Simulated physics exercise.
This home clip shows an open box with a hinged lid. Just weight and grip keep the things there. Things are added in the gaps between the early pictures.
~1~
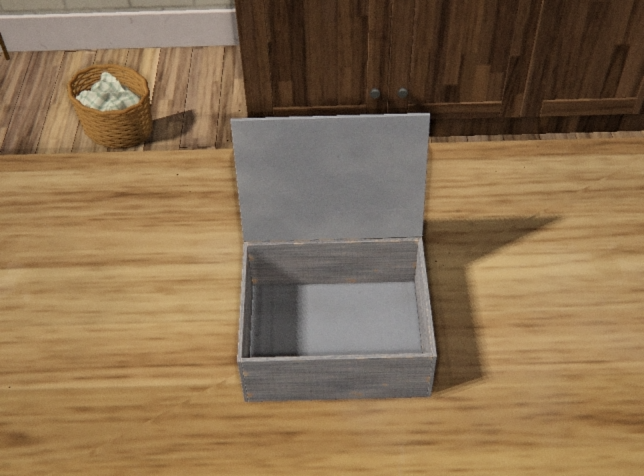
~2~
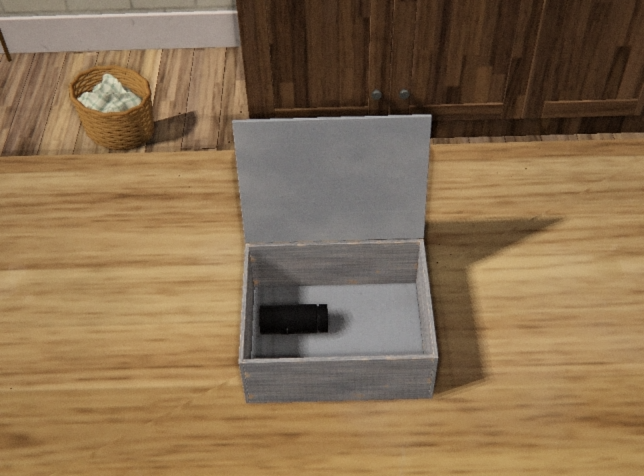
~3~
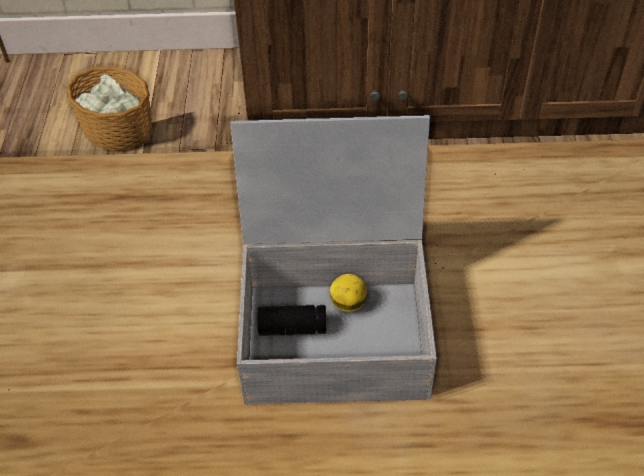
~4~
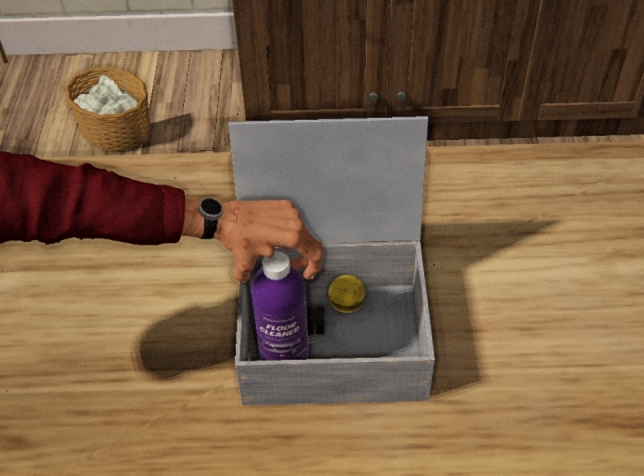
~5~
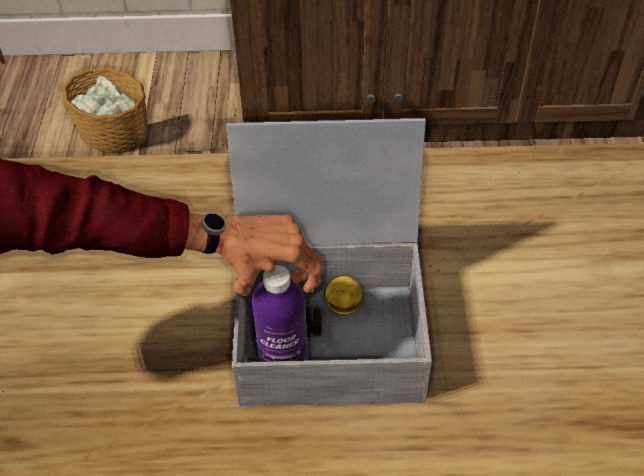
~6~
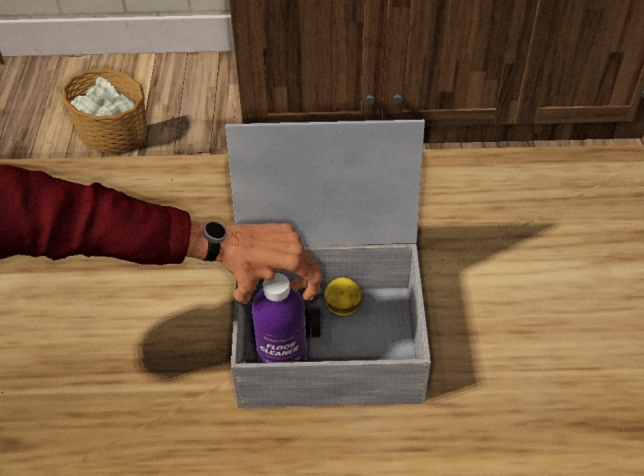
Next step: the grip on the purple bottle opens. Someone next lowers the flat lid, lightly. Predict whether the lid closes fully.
Most likely there will be a gap under the lid.
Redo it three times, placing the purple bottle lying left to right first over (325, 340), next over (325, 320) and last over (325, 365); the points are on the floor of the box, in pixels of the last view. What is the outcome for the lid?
Okay, so first it closes properly, then it closes properly, and last it closes properly.
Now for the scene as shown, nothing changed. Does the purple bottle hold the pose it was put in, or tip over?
Well, it stays just as set.
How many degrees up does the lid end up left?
I'd put it at roughly 40°.
Then, 1.30 s on from there, lid 81° above the rim.
Then, 1.60 s on from there, lid 57° above the rim.
In the end, lid 38° above the rim; all 3 unmoved. At the end, from the last picture's camera, purple bottle near (280, 330).
